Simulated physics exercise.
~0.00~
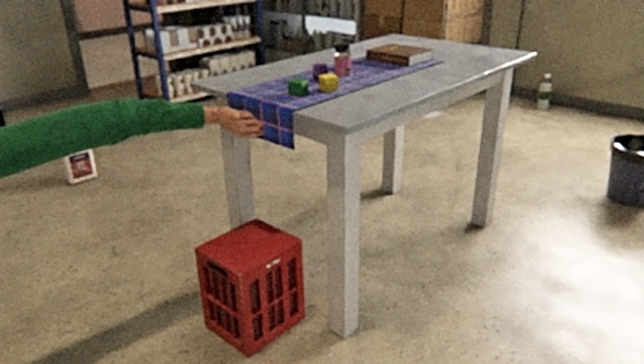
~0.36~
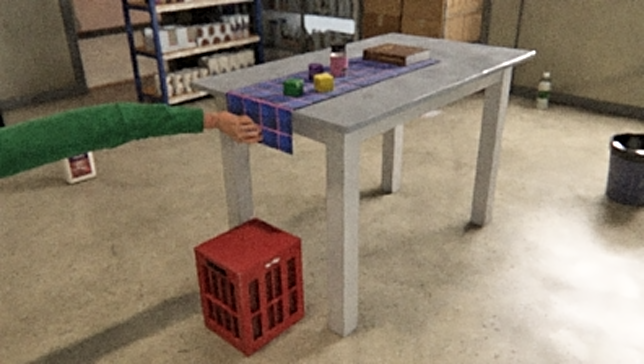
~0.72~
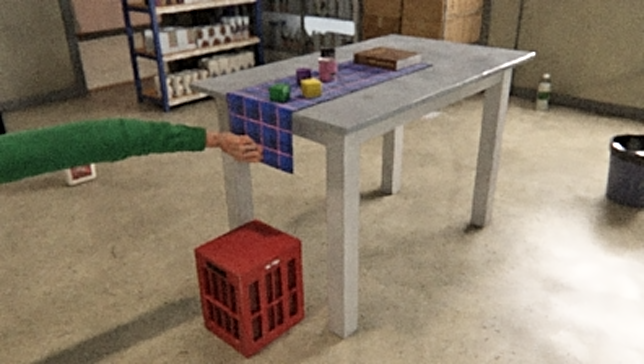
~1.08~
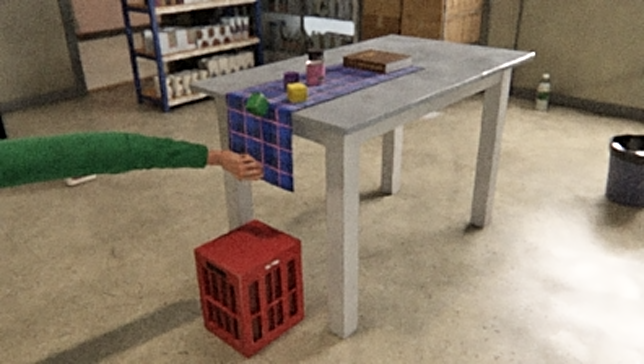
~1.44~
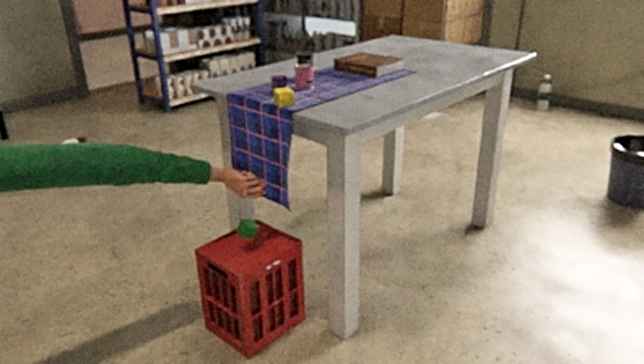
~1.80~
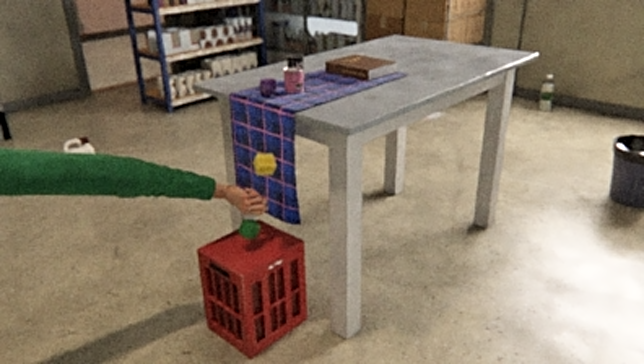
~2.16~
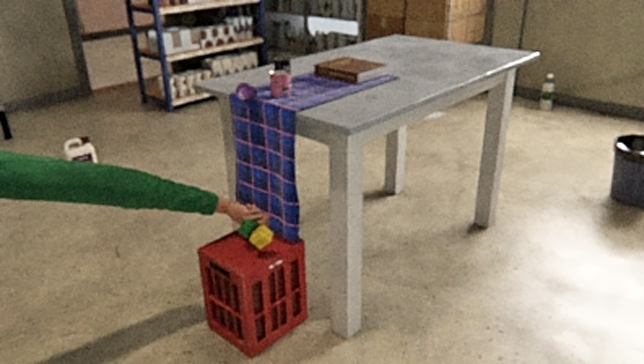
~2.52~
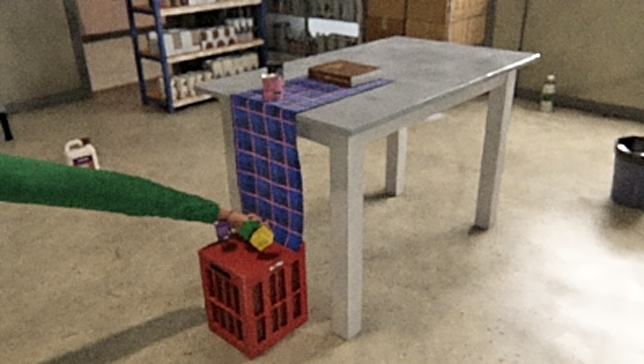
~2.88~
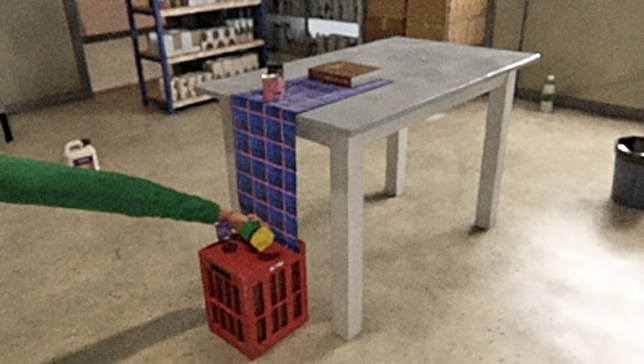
A green-sleeved arm pulls a blue cloth down to a red crate, dropping three objects there.
